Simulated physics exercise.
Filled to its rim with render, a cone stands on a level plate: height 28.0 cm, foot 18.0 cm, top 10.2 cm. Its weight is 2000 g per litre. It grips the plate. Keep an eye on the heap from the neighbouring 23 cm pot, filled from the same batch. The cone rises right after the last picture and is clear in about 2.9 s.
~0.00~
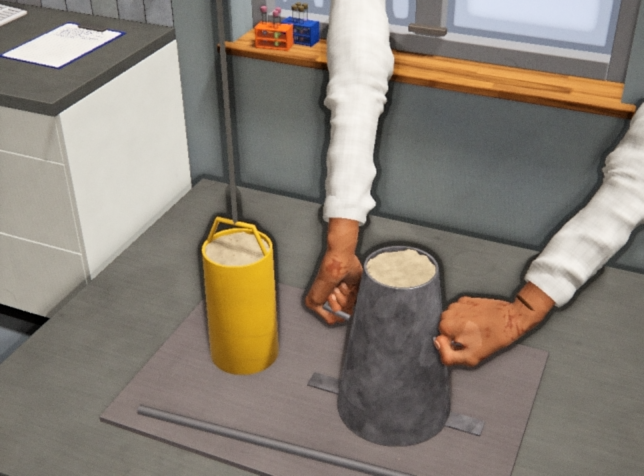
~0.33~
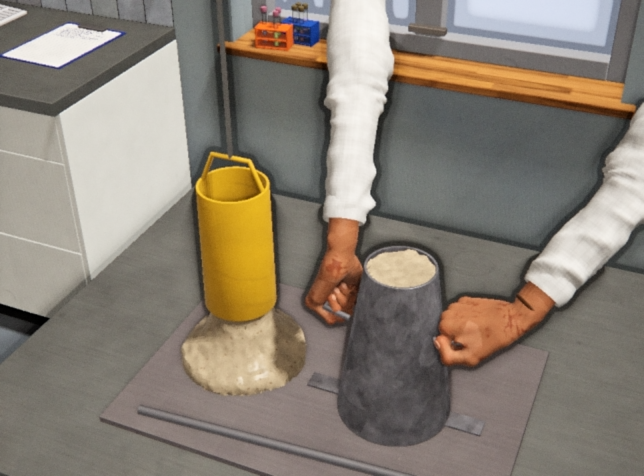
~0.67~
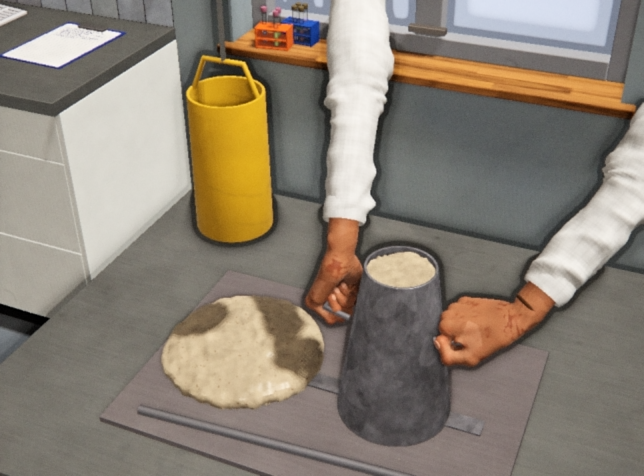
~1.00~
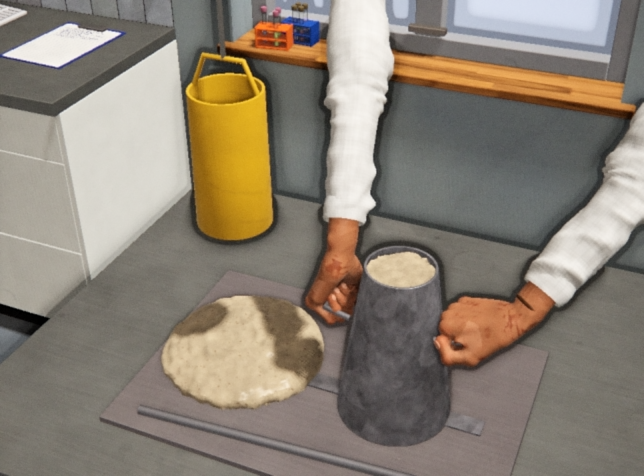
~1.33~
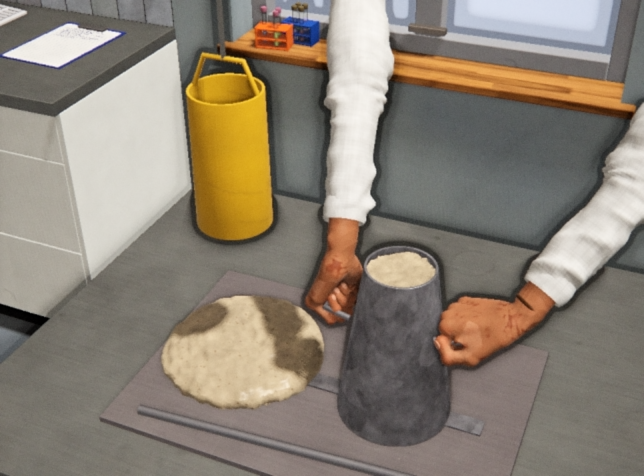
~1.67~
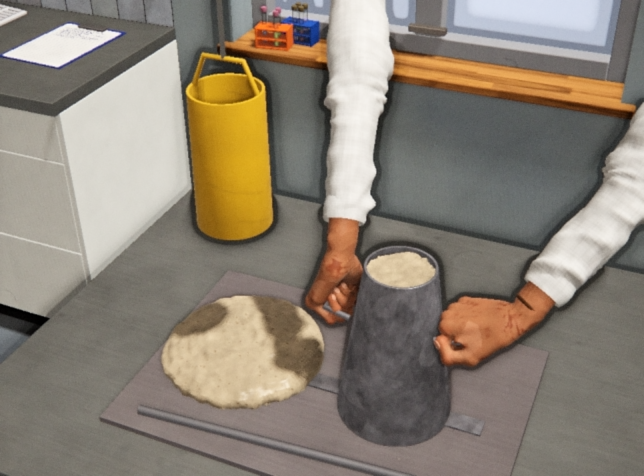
Two hands in white sleeves hold the sides of a dark grey cone filled with pale, wet mix, on a flat board on a grey worktop seen from above at an angle. A filled yellow pot to its left rises, leaving a mound that slumps into a wide, low, patchy heap. The pot then hangs still behind the heap, while the hands, cone and camera stay motionless throughout.
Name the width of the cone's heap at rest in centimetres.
I'd say something close to 38 centimetres.
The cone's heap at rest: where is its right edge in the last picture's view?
The pixel is about (510, 416).
After 2.4 s, the cone is up 6.7 cm; the render has come down 17 cm to 11 cm and is 34 cm wide.
After 3.1 s, the cone is up 17 cm; the render has come down 21 cm to 6.8 cm and is 38 cm wide.
After 3.8 s, the cone is up 28 cm; the render has come down 21 cm to 6.8 cm and is 38 cm wide.
After 4.7 s, the cone is clear; the render has come down 21 cm to 6.7 cm and is 38 cm wide.
After 5.2 s, at rest, the cone is clear; the render has come down 21 cm to 6.7 cm and is 38 cm wide.
